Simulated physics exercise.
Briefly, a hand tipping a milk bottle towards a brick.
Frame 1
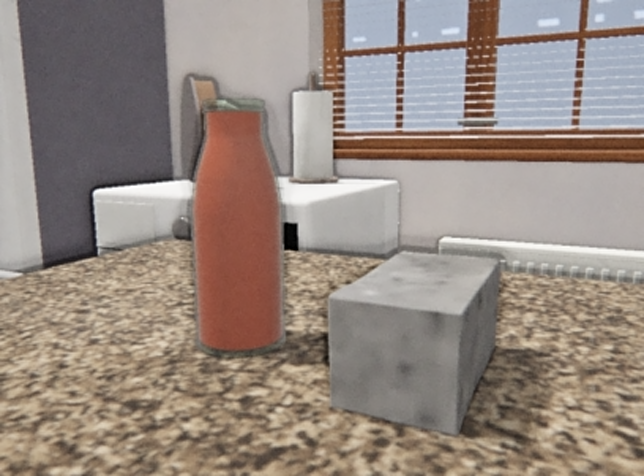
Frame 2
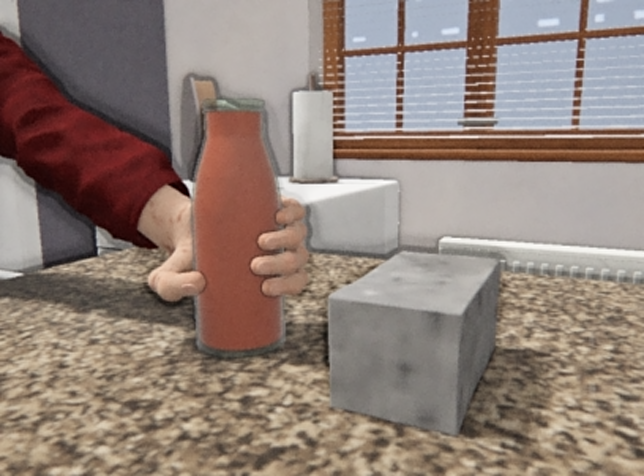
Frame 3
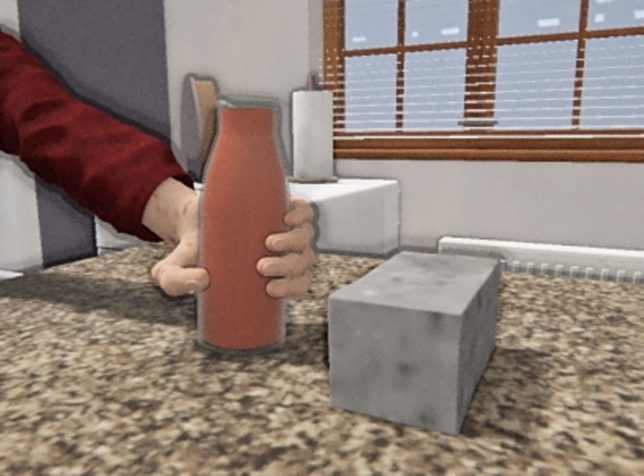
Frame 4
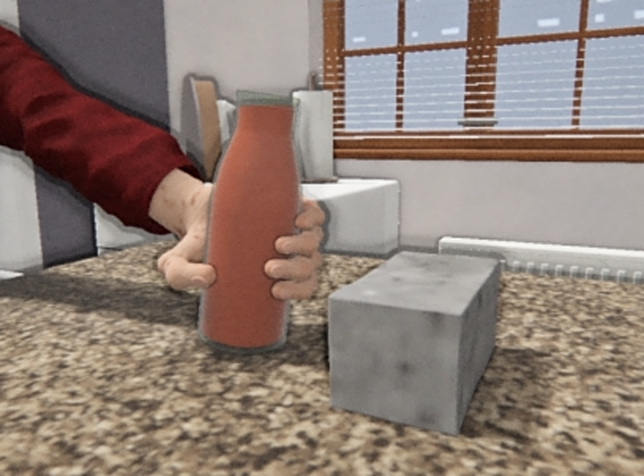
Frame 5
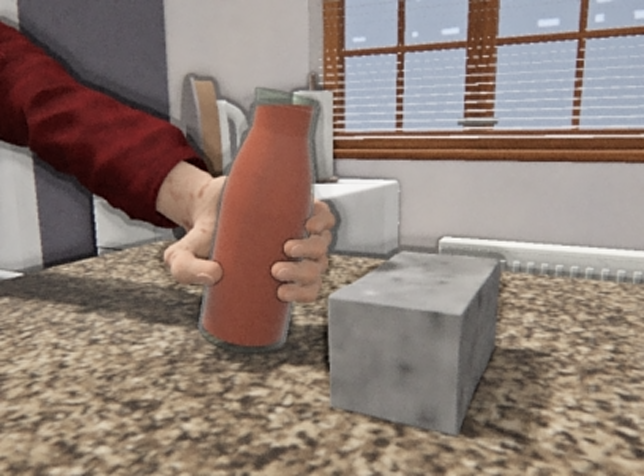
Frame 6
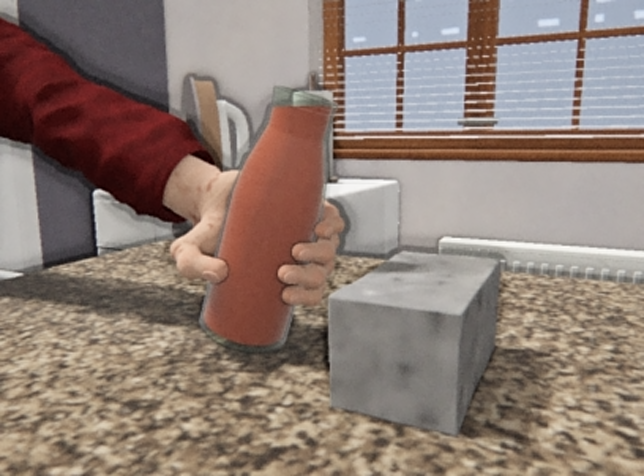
A hand in a red sleeve gripping an upright orange-red bottle on a speckled countertop, then tilting it rightward towards a grey block.
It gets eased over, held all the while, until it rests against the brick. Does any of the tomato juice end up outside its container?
Yes.
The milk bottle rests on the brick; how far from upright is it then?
Tilt from upright: Close to 45 degrees.
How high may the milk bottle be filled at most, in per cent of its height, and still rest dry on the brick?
Roughly 90 percent of its height.
Soon after, the milk bottle leans by about 30°; nothing has left it.
Later, the milk bottle leans by about 40°; some has gone over its rim; all of the tomato juice is inside.
In the end, the milk bottle leans by about 45°, against the brick; some has gone over its rim; nearly all of the tomato juice is inside.
